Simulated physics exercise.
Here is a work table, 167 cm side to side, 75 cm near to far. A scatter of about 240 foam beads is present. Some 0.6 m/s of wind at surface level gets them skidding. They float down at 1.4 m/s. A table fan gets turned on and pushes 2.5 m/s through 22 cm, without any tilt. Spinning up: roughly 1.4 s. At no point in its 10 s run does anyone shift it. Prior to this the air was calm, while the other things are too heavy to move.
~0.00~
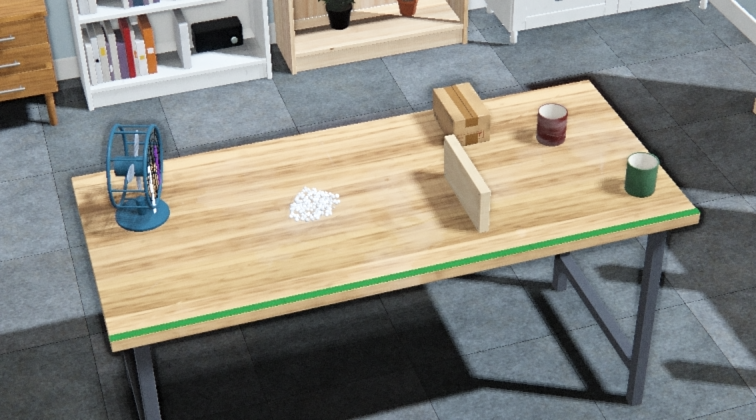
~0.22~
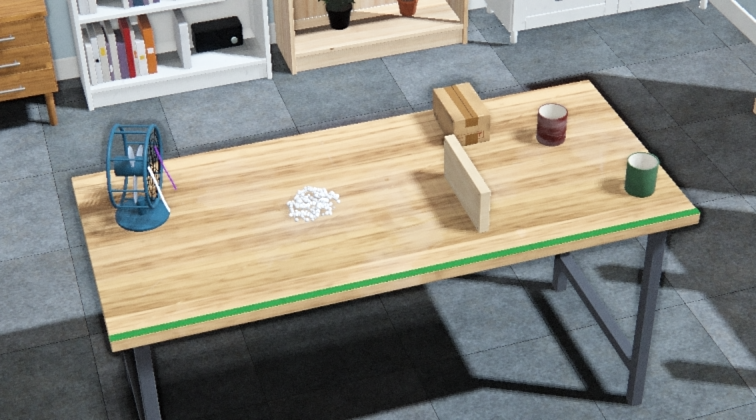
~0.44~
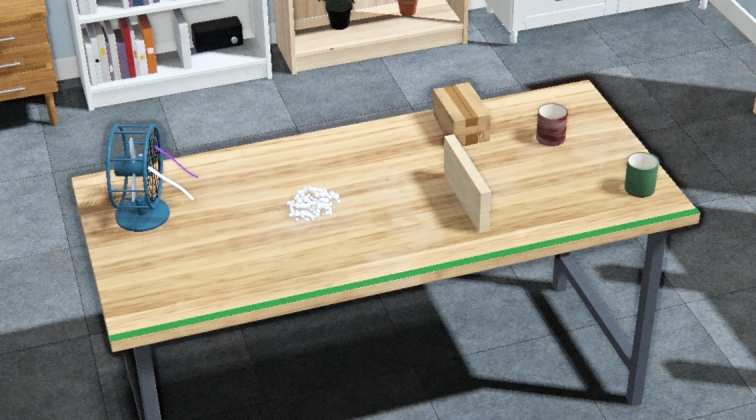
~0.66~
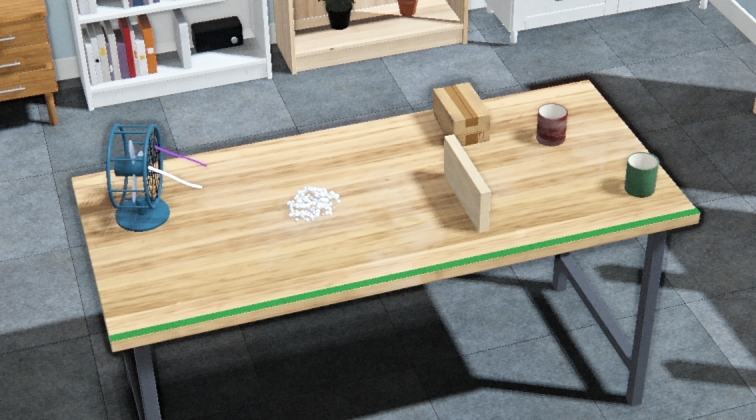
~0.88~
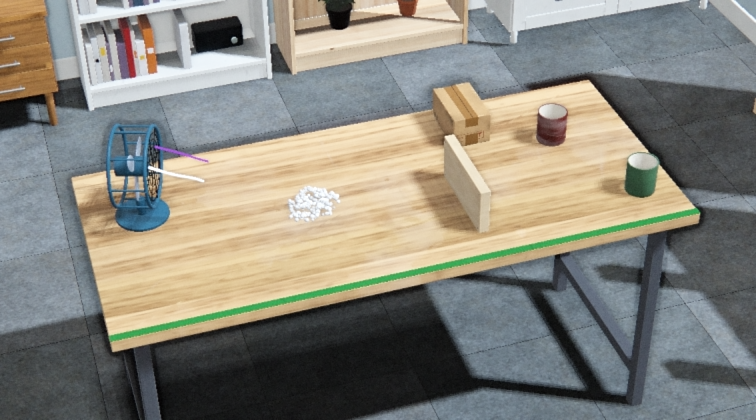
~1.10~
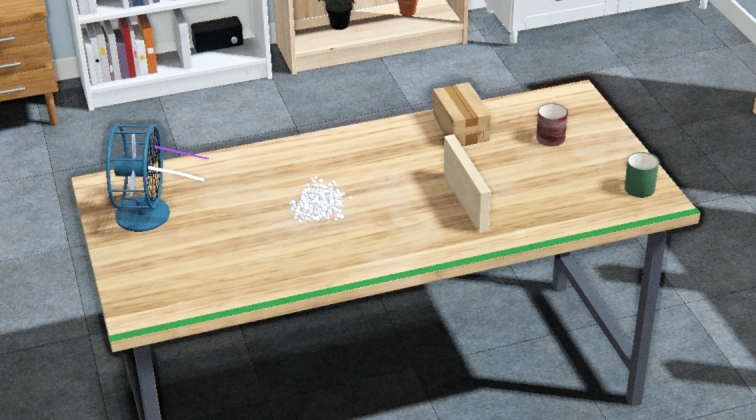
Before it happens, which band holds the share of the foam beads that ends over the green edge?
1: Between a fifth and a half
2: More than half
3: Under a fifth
1.
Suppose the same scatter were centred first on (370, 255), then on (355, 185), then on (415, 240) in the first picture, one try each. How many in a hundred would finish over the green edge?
First try near 100 %, second near 0 %, third near 100 %.
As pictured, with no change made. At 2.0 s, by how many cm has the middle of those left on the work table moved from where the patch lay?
It comes to near 35 cm.
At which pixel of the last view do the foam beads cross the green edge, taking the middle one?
The middle of the crossings lies near (480, 262) in the last picture.
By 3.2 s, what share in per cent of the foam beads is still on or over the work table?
Roughly 20 per cent.
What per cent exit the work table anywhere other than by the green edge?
I would put it at around 60 per cent.
After 2.0 s, 96 % are on the move or not yet settled, 14 % are over the green edge; the middle of those still in play is near (423, 150).
After 3.2 s, 18 % are on the move or not yet settled, 30 % are over the green edge; the middle of those still in play is near (399, 140).
After 5.5 s, 2 % are on the move or not yet settled, 31 % are over the green edge.
After 10.0 s, at the end, 31 % are over the green edge.
